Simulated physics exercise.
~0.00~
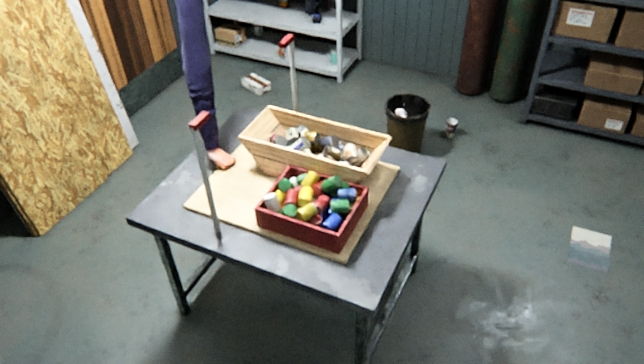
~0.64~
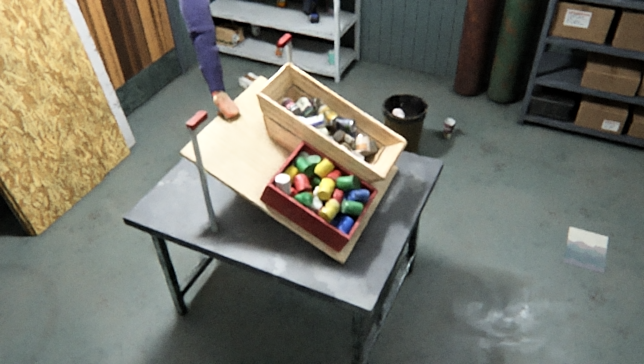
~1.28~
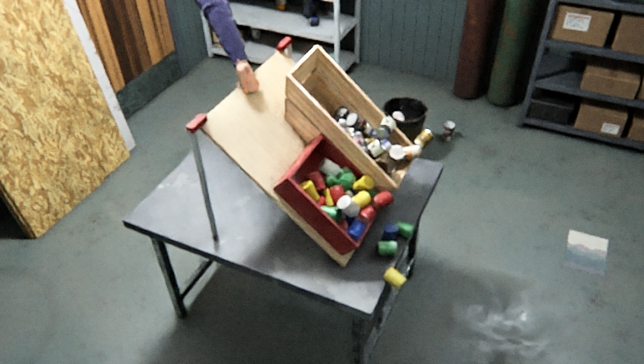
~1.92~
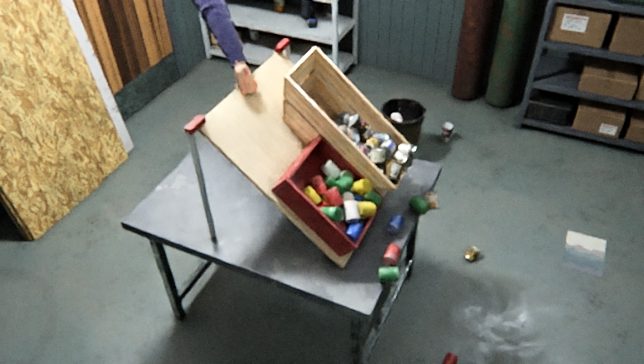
A person's arm in a purple sleeve reaches down to the left end of a pale board on a dark metal table, seen from above in a workshop with shelves along the back. A long wooden tray and a smaller red tray, full of small tins and colourful jars, sit on the board. The hand lifts the board's left end, tilting both trays steeply to the right until it meets two red stops. The contents slide toward the low end, and several pieces tumble out onto the table and floor. The board stays tilted, with most pieces still inside.
